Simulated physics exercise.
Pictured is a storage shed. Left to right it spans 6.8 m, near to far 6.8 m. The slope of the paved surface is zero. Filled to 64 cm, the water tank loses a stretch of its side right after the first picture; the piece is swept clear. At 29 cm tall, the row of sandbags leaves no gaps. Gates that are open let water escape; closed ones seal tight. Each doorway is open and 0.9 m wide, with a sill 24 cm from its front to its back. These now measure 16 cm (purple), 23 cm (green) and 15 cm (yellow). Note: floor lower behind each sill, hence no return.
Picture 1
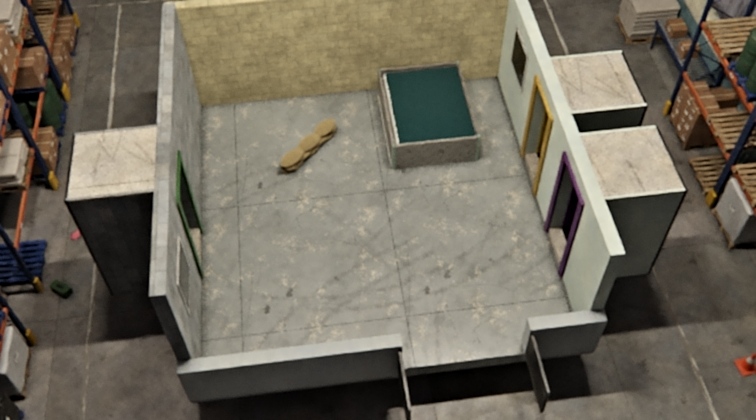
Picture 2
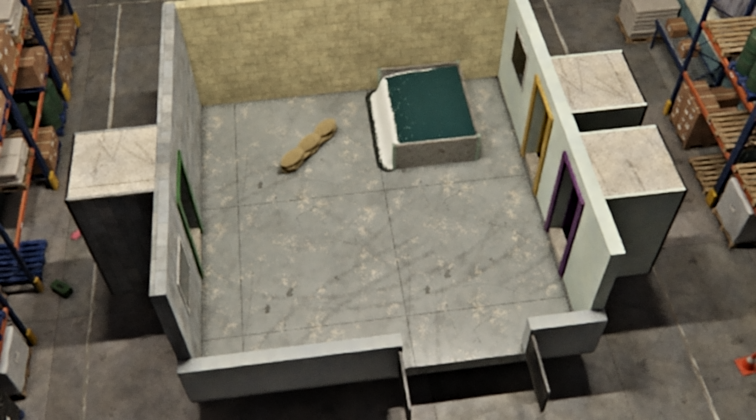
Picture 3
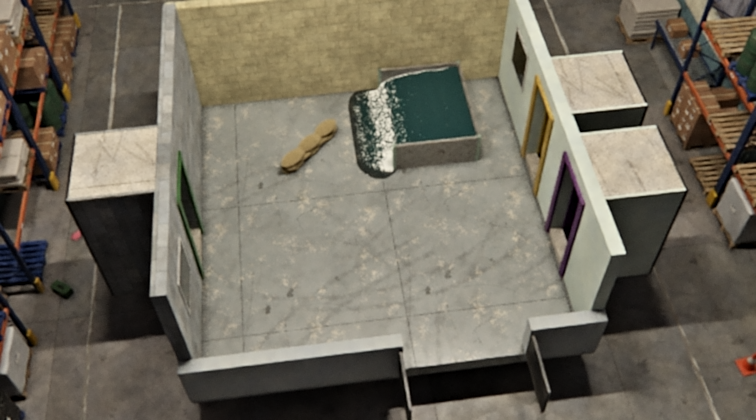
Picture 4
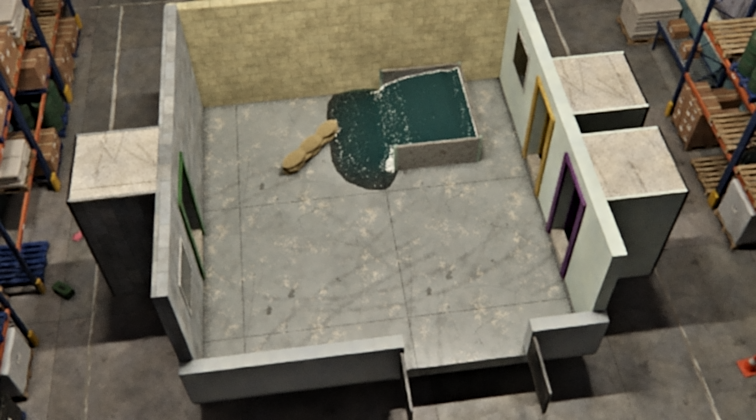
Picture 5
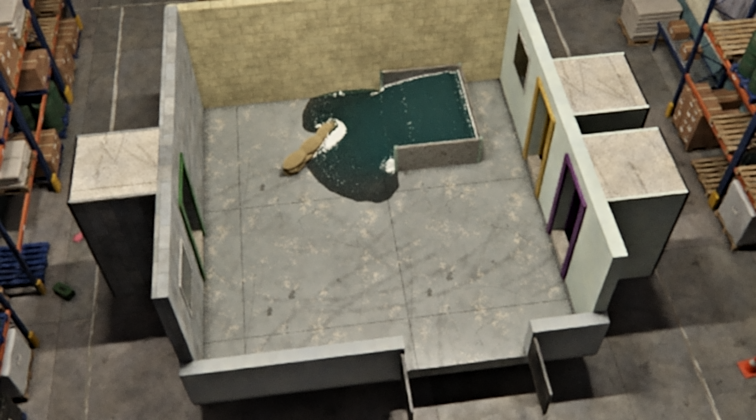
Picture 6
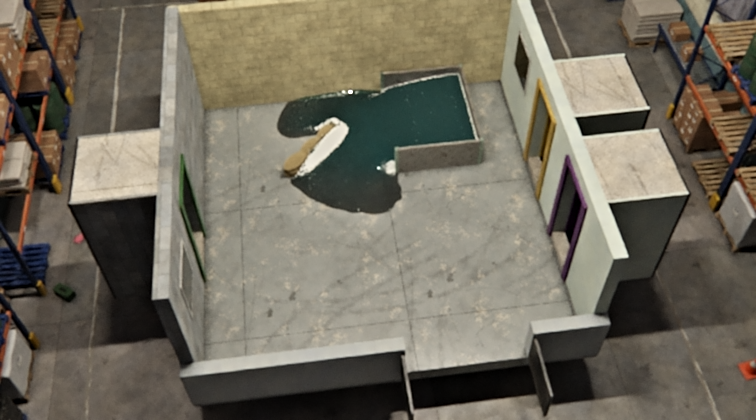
The footage shows a roofless room with a tank of dark green water whose left side opens, releasing water that foams, spreads leftward across the grey floor, and wraps around both ends of a short row of sandbags.
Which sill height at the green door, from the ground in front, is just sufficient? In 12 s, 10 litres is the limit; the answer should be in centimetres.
Just about 14 cm.
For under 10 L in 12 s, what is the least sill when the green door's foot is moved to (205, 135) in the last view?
Something near 29 cm.
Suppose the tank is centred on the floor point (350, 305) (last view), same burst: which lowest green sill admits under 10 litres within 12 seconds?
Then roughly 26 cm.
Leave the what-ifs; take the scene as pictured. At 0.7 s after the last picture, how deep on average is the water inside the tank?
The mean depth is about 28 cm.
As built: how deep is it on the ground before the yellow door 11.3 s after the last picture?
Some 5.0 centimetres.
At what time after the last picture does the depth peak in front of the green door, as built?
The level tops out near 1.8 seconds.
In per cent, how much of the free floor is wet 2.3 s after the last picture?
Approximately 50 %.
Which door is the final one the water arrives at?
Last in line is the yellow door.
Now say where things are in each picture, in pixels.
Still water, 64 cm deep, in the water tank at (427, 105); the green door at (191, 222) is dry, in the first frame.
The front is at (383, 166), 0.3 m from the gap at (388, 123); 0.4 m2 of floor is wet, 64 cm left at the back, in the second frame.
The front is at (363, 165), 0.7 m from the gap at (388, 124); 1.4 m2 of floor is wet, 64 cm left at the back, in the third frame.
The front is at (337, 162), 1.2 m from the gap at (389, 126); 2.9 m2 of floor is wet, 59 cm left at the back, in the fourth frame.
The front is at (313, 168), 1.8 m from the gap at (390, 127); 4.3 m2 of floor is wet, 54 cm left at the back, in the fifth frame.
Water pours out at (390, 128) and has run 2.4 m, to (282, 129); about 9 cm deep outside, 54 cm at the back; the green door at (194, 226), 4.9 m from the gap, is still 2.5 m from the nearest water, in the sixth frame.
Then, 0.7 s after the last picture water covers 25 % of the floor, deepest (38 cm) near (338, 141); it has not reached the green door.
Then, 2.3 s after the last picture water covers 50 % of the floor, deepest (38 cm) near (205, 384); 17 cm at the green door, 0 litres in over its 23 cm sill.
Then, 11.3 s after the last picture water covers 95 % of the floor, deepest (12 cm) near (497, 84); 5 cm at the green door, 0 litres in over its 23 cm sill.
At the green door as built, the water peaked near 18 cm, 1.7 s after the last picture.
Run again over the same 12 s with other heights there, 16 litres in over 12.5 cm, 1 litre over 17 cm. The limit of 10 litres is kept from about 14 cm up.
